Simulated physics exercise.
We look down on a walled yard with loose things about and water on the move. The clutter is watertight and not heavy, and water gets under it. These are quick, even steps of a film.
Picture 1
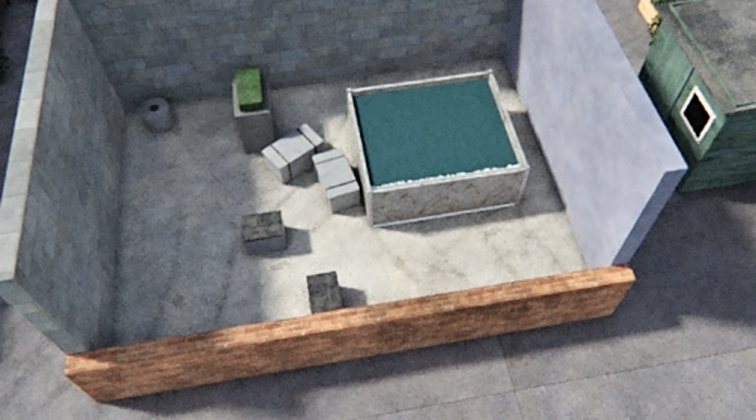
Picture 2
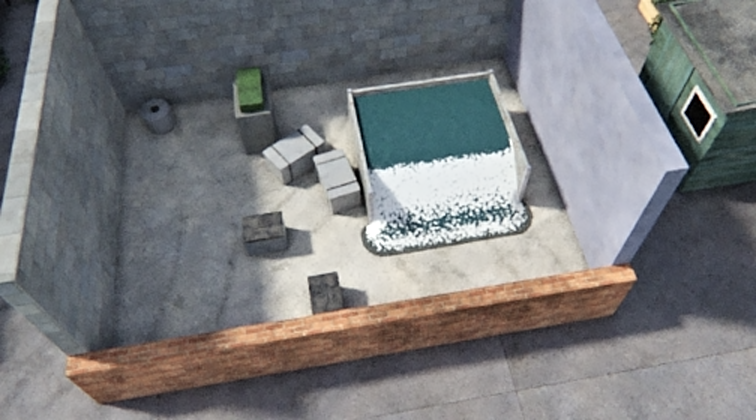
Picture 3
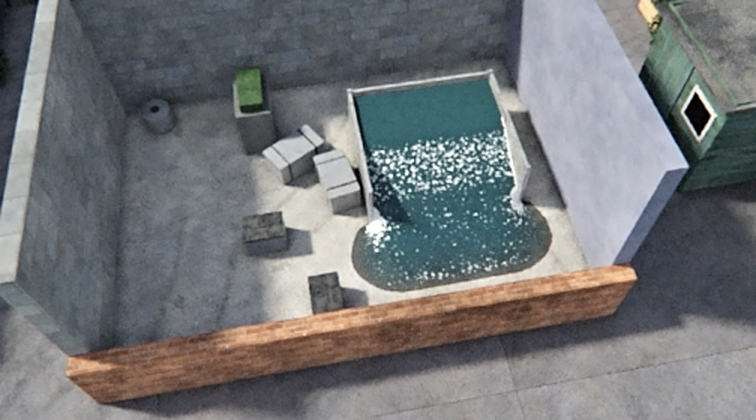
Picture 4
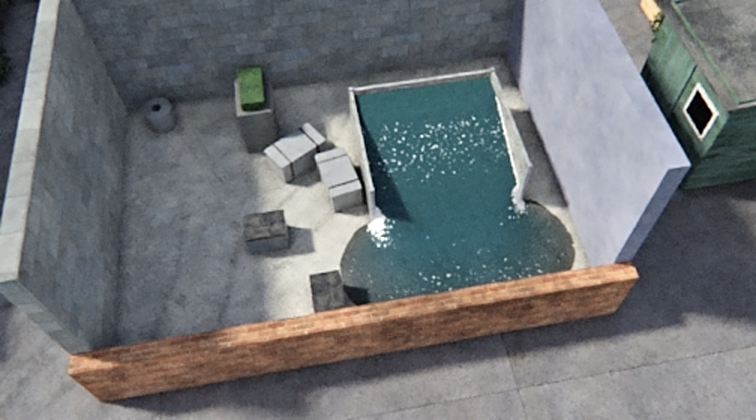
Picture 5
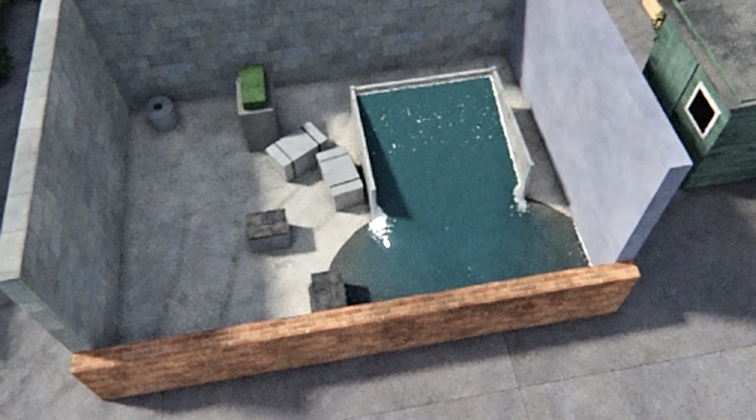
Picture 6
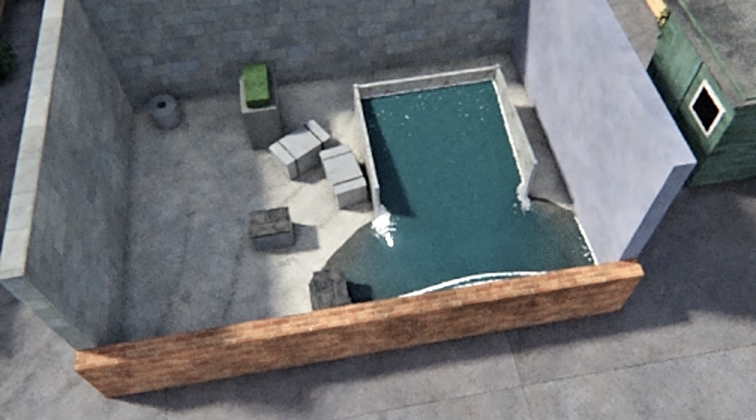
Teal water bursting from the front of a raised tank and spreading across a walled yard to the low brick wall, past unmoved blocks.
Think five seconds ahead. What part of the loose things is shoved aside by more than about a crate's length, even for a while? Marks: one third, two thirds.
That comes to one to two thirds.
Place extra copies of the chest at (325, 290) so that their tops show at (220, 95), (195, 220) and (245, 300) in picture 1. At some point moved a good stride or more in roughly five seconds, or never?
In turn: Under that, yes, yes.
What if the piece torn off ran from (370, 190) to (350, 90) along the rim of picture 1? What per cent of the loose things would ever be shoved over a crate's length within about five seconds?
Roughly 100 per cent.
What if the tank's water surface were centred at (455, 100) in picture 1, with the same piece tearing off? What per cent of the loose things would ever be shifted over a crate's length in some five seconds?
I make it 100 per cent.
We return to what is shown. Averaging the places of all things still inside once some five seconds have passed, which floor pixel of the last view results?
At about (269, 149).
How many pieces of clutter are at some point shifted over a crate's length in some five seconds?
3 of them.
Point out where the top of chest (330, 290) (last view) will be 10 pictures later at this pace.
Near (164, 237).
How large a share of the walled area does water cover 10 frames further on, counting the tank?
Near 55 in a hundred.
A moment on, 0 of 5 are well off their spots; 0 afloat.
Next, 1 of 5 are well off their spots; 0 afloat.
Later, 2 of 5 are well off their spots; 0 afloat.
In the end, 3 of 5 are well off their spots, and 3 have been at some point; 3 afloat.
